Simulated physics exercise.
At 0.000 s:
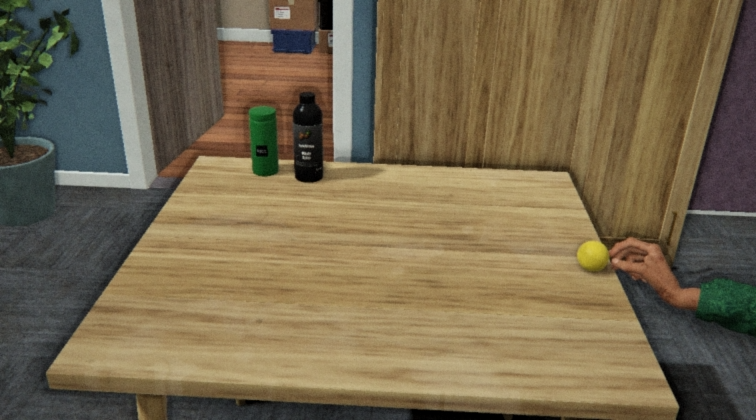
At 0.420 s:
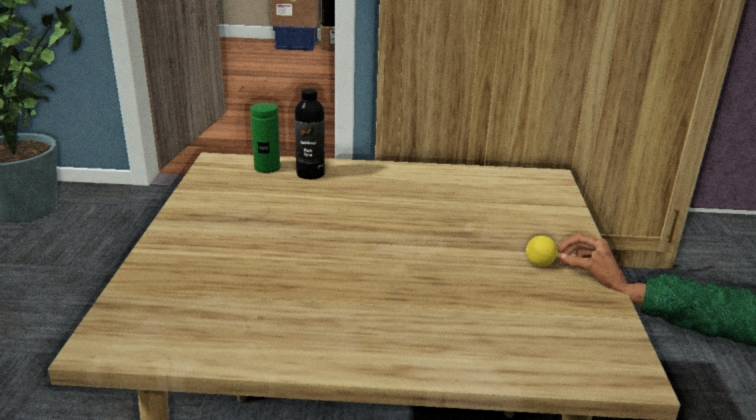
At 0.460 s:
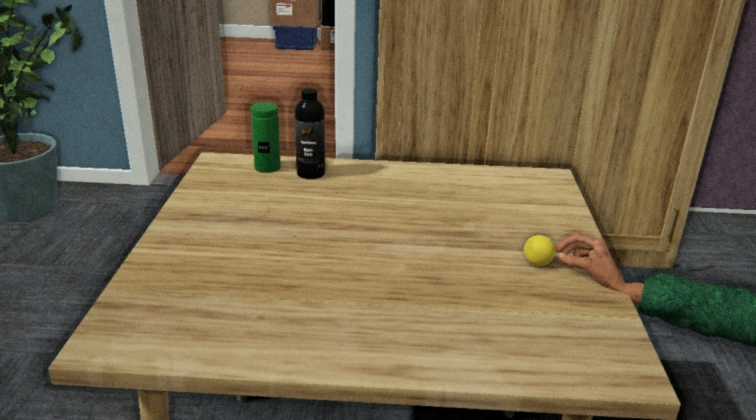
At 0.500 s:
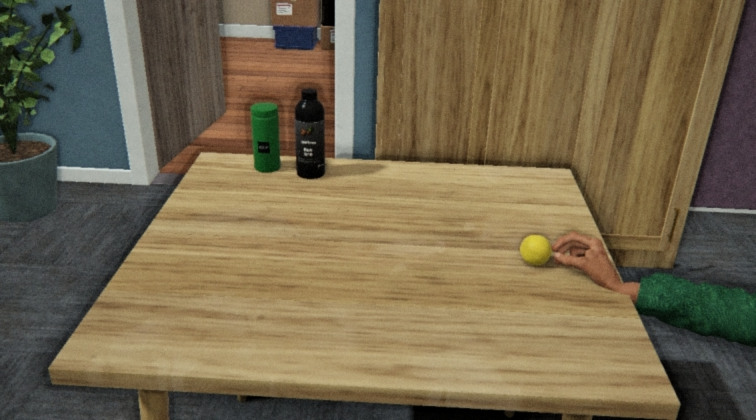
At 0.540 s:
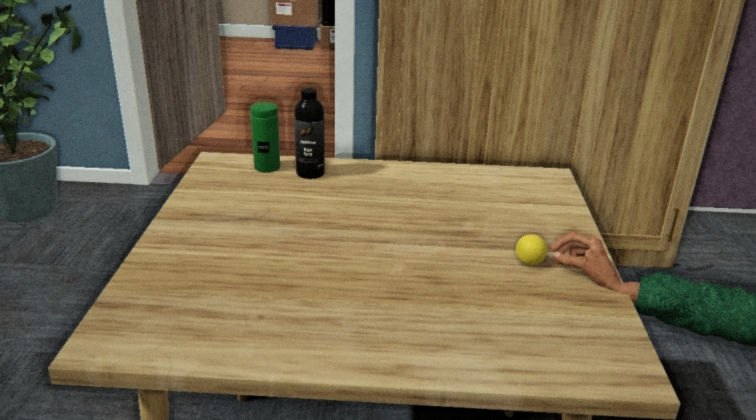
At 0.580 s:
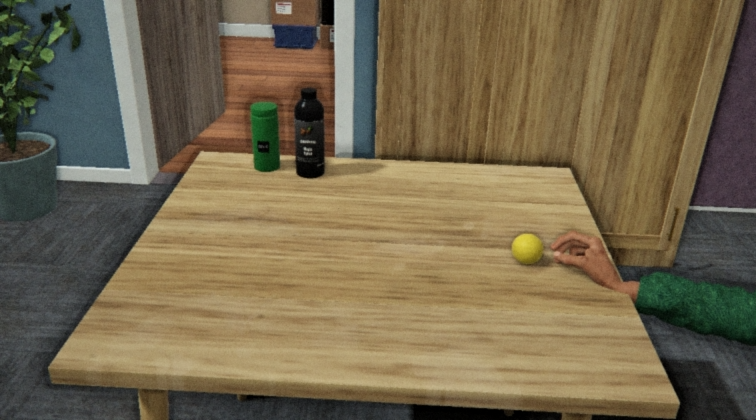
A yellow lemon moves left from the right edge of a wooden table, pushed by a hand in a green sleeve, then creeps slightly farther left, away from the still fingers, while a green container and black bottle stand behind.
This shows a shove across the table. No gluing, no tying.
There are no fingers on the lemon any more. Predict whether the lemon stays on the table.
Safe on the tabletop.
By 0.78 s, yellow lemon moved about its own width near (509, 248).
By 0.98 s, yellow lemon moved about its own width near (494, 248).
By 1.28 s, yellow lemon moved well along near (476, 247).
By 1.68 s, yellow lemon moved well along near (460, 246).
When it is over (2.4 s), moved from the start, yellow lemon. End places, in pixels of the last picture, yellow lemon near (455, 246).
